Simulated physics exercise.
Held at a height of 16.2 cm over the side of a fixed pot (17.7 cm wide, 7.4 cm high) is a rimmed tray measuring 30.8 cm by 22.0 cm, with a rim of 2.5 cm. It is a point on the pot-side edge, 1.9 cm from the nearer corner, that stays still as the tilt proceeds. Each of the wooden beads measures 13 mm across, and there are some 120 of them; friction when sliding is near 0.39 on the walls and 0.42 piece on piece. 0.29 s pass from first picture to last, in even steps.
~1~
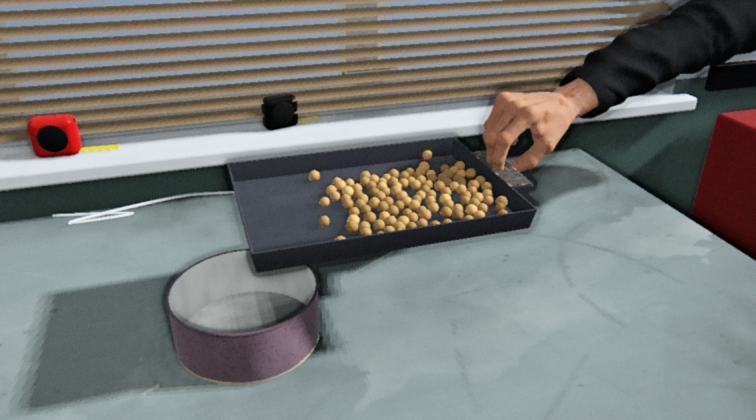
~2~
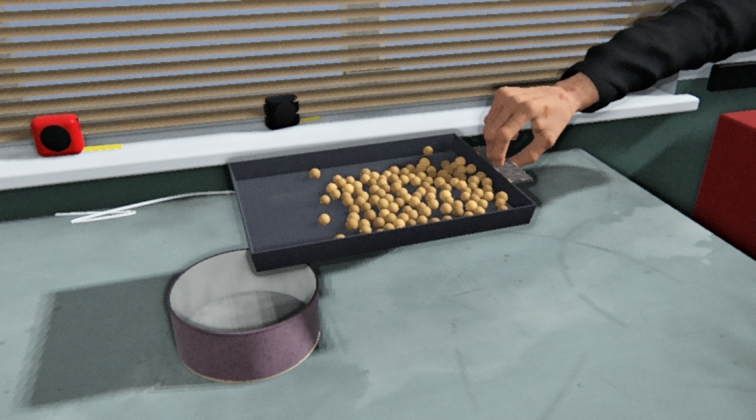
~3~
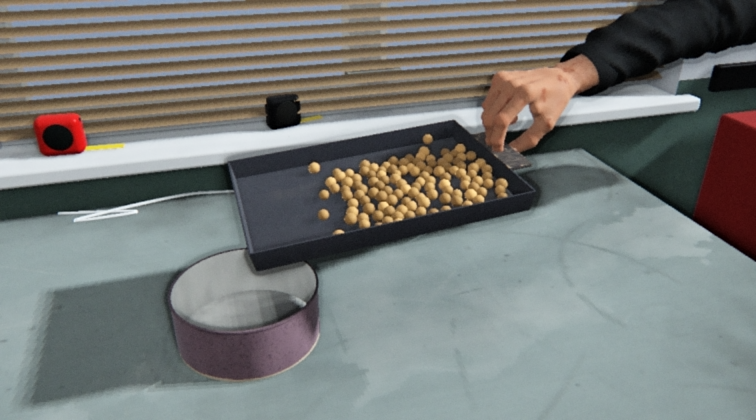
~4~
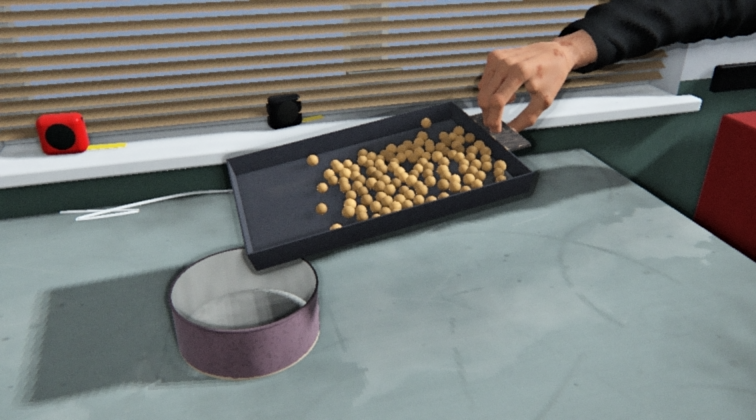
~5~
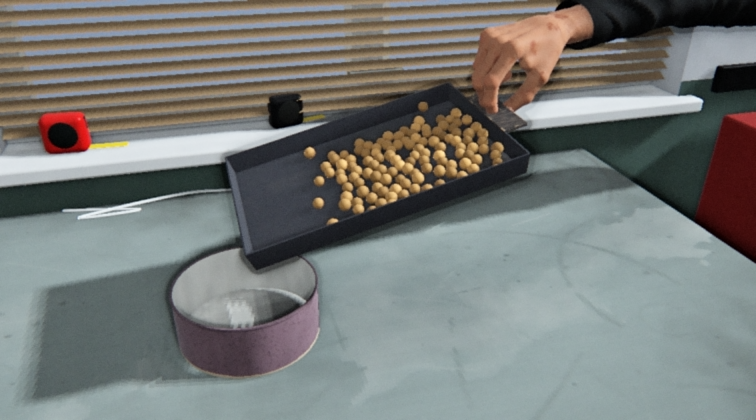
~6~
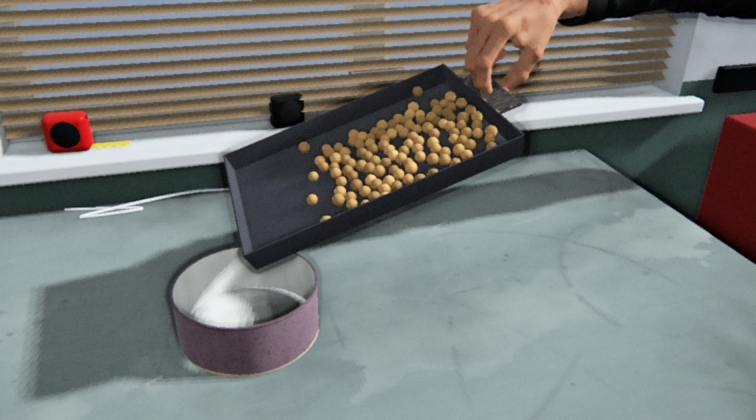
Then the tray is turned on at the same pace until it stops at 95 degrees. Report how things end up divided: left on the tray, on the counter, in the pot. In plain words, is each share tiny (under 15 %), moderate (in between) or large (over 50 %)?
At the end, left on the tray: A minor fraction; counter: The main fraction; pot: An intermediate fraction.
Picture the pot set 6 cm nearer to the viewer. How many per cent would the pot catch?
I'd put it at around 70 per cent.
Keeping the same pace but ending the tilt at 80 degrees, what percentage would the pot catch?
The pot would get around 5 per cent.
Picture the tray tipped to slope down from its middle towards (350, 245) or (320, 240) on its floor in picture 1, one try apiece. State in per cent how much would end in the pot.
Approximately 0 percent, then 0 percent.
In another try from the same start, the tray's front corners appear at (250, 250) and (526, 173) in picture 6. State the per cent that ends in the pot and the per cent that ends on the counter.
Pot: 5, counter: 95.
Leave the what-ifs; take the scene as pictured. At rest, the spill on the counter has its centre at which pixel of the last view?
Around (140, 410).
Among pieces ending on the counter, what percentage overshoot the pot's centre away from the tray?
Near 100 in a hundred.
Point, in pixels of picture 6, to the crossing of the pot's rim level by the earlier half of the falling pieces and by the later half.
Early half: About (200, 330); late half: (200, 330).
Then, 0.44 s after the last picture, tilt 56 degrees; the tray holds 100 %, the pot 0 %.
Then, 0.73 s after the last picture, tilt 80 degrees; the tray holds 75 %, the pot 5 %.
Then, 1.13 s after the last picture, tilt 95 degrees; the tray holds 20 %, the pot 15 %.
In the end, tray 0 %, counter 70 %, pot 30 %.
